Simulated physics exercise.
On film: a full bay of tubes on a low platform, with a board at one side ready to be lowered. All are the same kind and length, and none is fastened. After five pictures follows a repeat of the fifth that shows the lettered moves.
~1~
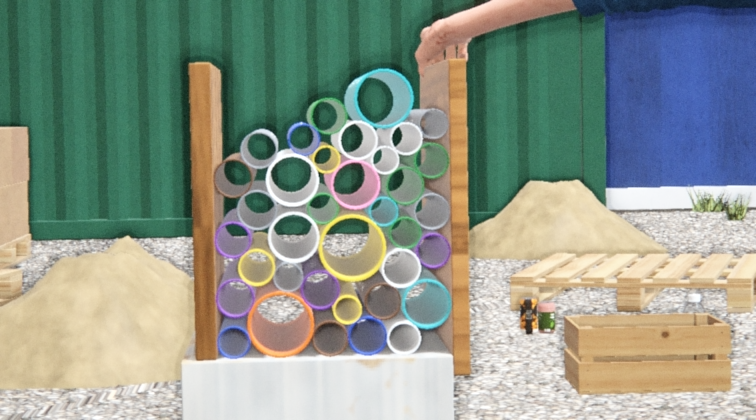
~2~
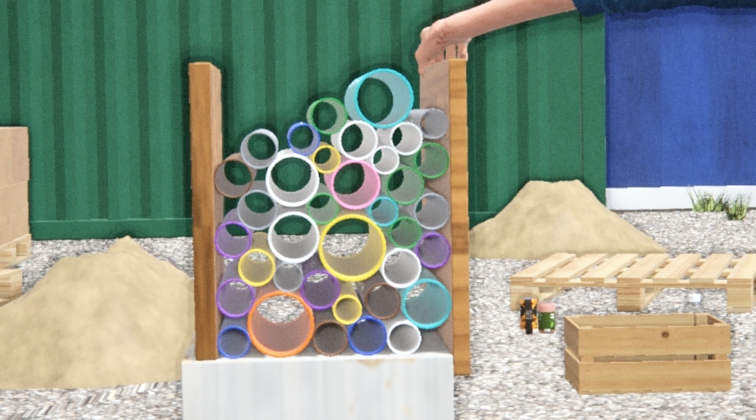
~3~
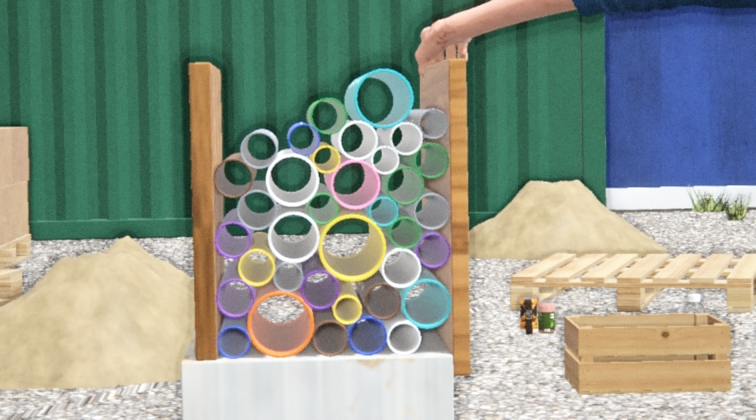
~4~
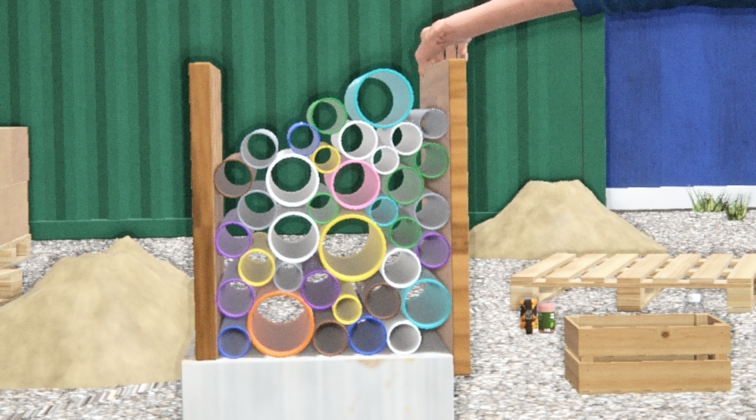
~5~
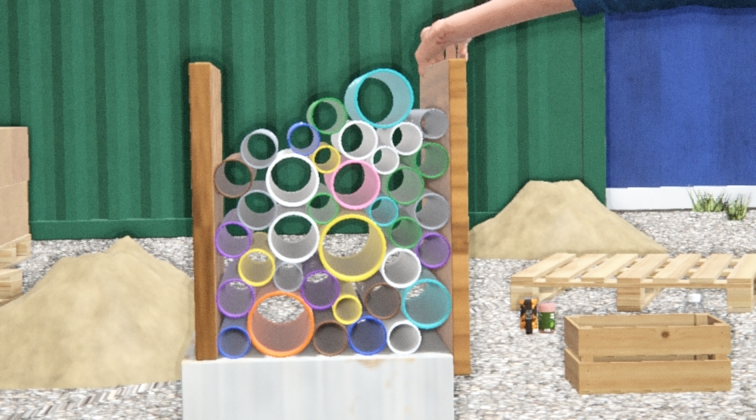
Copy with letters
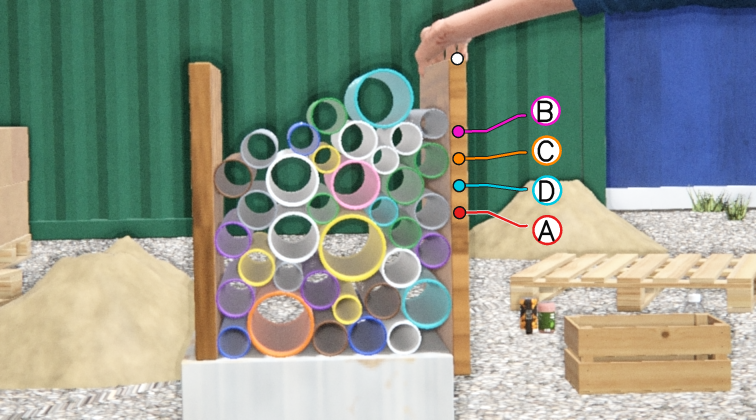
A hand rested on top of the board at the right and stayed still, while colourful tubes of different widths sat stacked between wooden boards on a pale platform, with nothing noticeably moving.
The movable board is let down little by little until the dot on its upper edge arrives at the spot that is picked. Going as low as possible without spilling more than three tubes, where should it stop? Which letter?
Stop at D.
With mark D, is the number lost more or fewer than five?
It loses fewer than five.
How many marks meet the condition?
The number is three.
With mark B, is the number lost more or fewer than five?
It loses fewer than five.
On the marked copy, A at (460, 213); B at (458, 132); C at (459, 159); D at (459, 186); the white dot at (457, 59).
Following D. Soon after the start, top of the board (449, 118).
Later, top of the board (450, 185).
In the end, top of the board (450, 186), one out over the board.
As for the rest, A more than three out over the board; B none out over the board; C none out over the board.
